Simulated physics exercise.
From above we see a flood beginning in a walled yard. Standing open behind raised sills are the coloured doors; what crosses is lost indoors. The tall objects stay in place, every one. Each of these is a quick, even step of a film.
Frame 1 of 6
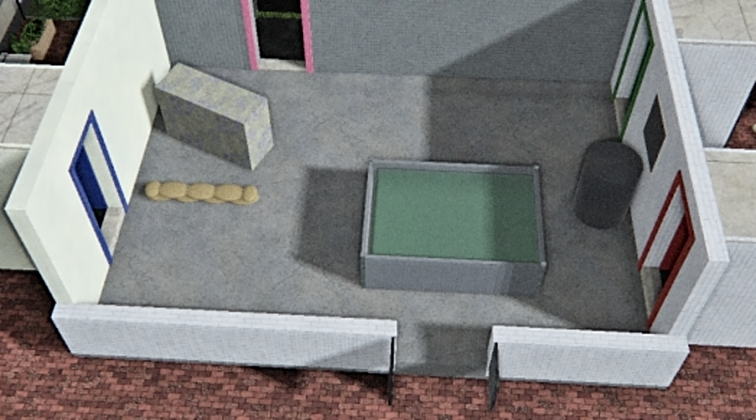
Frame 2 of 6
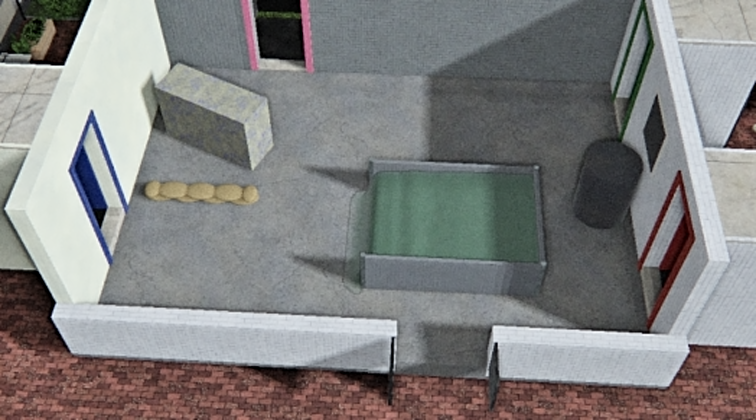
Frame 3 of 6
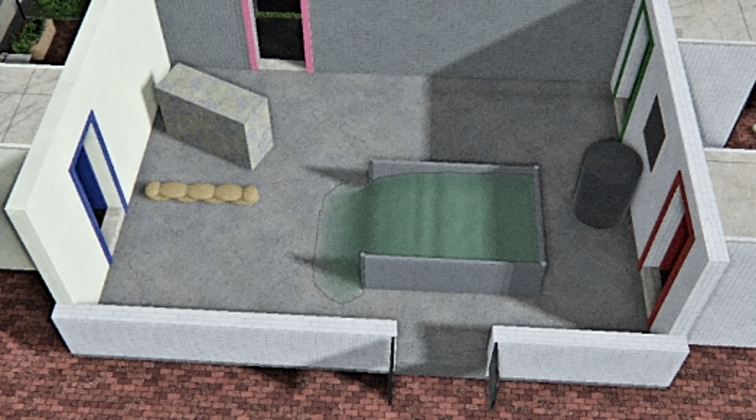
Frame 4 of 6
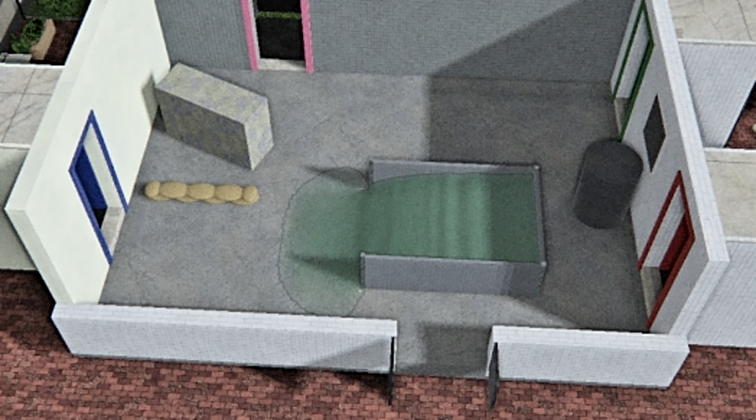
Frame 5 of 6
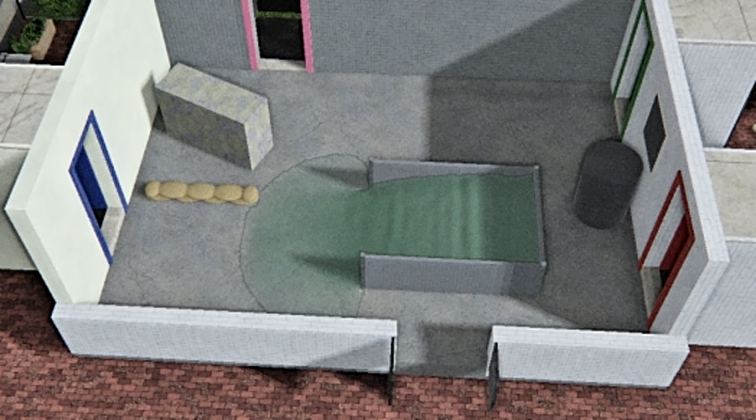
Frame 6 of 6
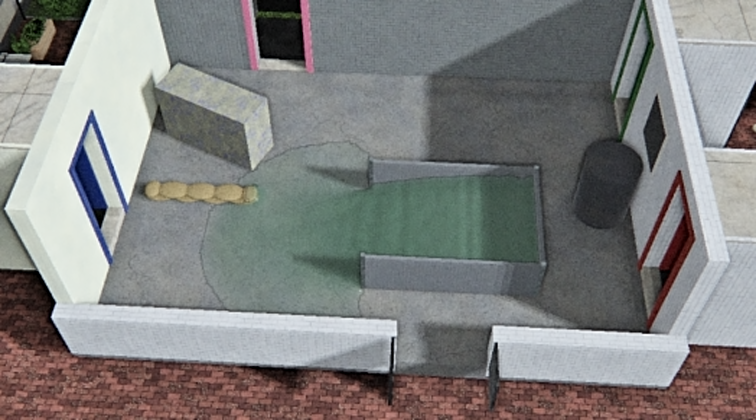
Green water pouring from the open left side of a grey tank and fanning out across a walled yard toward a sandbag row, reaching its near end.
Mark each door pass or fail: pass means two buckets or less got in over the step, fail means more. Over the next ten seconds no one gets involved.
Blue door - fail, green door - pass, pink door - fail, red door - pass.
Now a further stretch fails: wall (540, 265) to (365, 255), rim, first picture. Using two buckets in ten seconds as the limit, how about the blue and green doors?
Lab note - blue door stays short of it, green door stays short of it.
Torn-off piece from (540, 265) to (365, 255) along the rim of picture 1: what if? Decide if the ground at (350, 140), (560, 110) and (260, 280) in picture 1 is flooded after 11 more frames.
Log: Point 1 unreached; point 2 unreached; point 3 inundated.
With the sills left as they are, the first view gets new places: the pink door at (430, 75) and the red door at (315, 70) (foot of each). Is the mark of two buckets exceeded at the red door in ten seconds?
Checking it, I find the red door escapes flooding.
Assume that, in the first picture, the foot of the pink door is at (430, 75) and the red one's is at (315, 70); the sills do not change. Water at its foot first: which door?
Answer: The door marked blue.
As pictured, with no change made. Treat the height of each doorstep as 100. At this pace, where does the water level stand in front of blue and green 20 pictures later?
200 and 0 %, in that order.
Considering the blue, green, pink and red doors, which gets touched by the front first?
Call: The blue one.
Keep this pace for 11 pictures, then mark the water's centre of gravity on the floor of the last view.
The centre of mass sits at about (307, 237).
A moment on, water covers 35 % of the floor; the blue door under two buckets in, the green door not reached, the pink door not reached, the red door not reached.
Next, water covers 40 % of the floor; the blue door far over two buckets in, the green door not reached, the pink door wet at the sill, nothing in, the red door not reached.
Then, water covers 45 % of the floor; the blue door far over two buckets in, the green door not reached, the pink door over two buckets in, the red door not reached.
Later, water covers 60 % of the floor; the blue door far over two buckets in, the green door not reached, the pink door over two buckets in, the red door not reached.
In the end, water covers 90 % of the floor; the blue door far over two buckets in, the green door wet at the sill, nothing in, the pink door far over two buckets in, the red door wet at the sill, nothing in.
